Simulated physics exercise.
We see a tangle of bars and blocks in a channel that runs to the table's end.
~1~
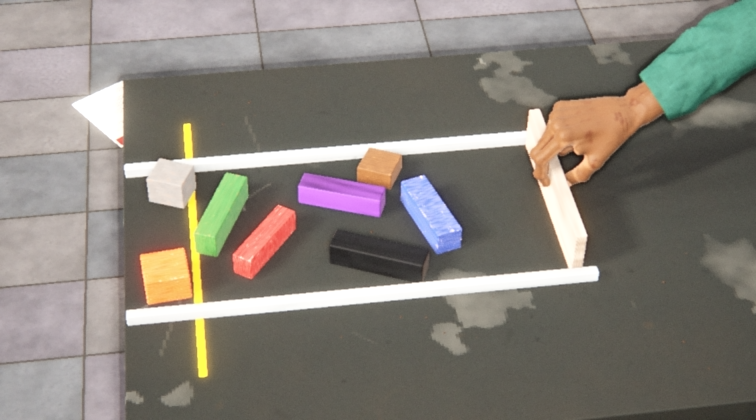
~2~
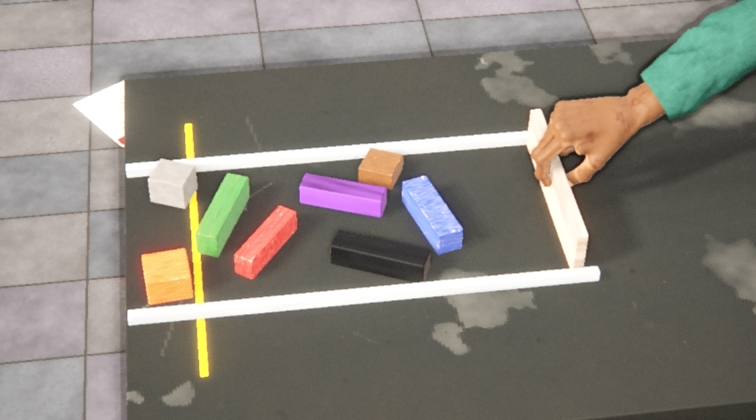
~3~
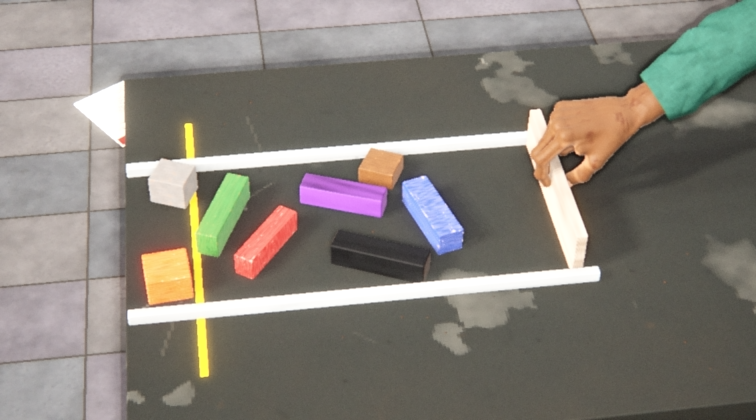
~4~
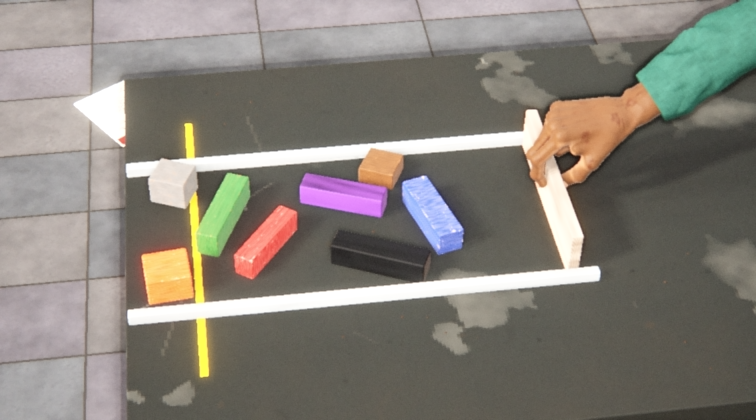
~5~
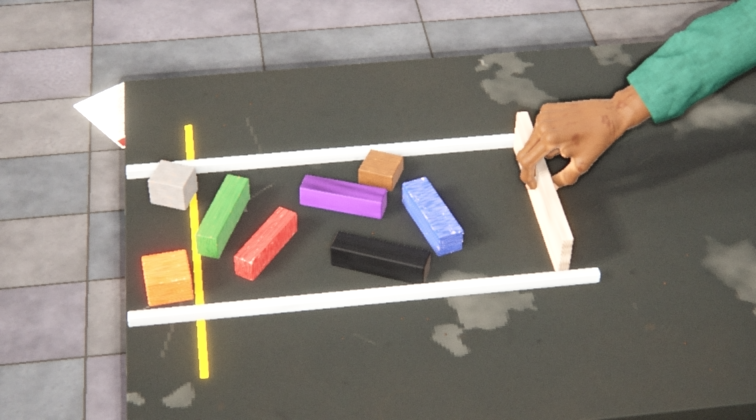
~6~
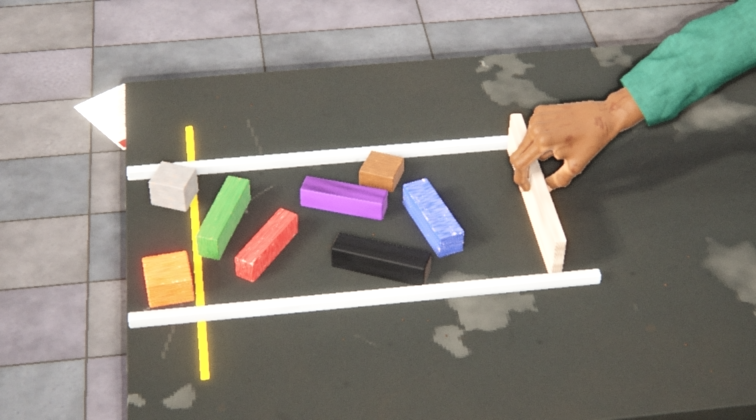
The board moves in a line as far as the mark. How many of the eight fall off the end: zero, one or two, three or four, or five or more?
The number that fall off is three or four.
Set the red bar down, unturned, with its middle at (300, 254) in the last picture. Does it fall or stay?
The red bar is lost.
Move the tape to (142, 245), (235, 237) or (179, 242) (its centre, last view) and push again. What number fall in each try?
Down on the floor: 7, 0 and 4.
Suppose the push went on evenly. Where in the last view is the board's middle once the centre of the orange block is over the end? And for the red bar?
At (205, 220) for the orange block; at (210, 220) for the red bar.
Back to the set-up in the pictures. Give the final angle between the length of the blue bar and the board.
About 0°.
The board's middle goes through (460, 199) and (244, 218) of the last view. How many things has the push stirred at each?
First 0, then 8.
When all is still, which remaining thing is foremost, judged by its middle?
Foremost is the purple stick.
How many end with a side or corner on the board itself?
It touches 3.
Soon after, none off yet; orange block at rest near (168, 279); grey block at rest near (174, 186); green bar at rest near (224, 217).
Then, none off yet; orange block at rest near (168, 279); grey block at rest near (174, 186); green bar moving near (212, 215).
Further on, none off yet; orange block moved a little near (143, 285); grey block moved about its own width near (138, 184); green bar moved about its own width near (154, 215).
At rest, the number that fall off is three or four; fallen, red bar, green bar, grey block and orange block.
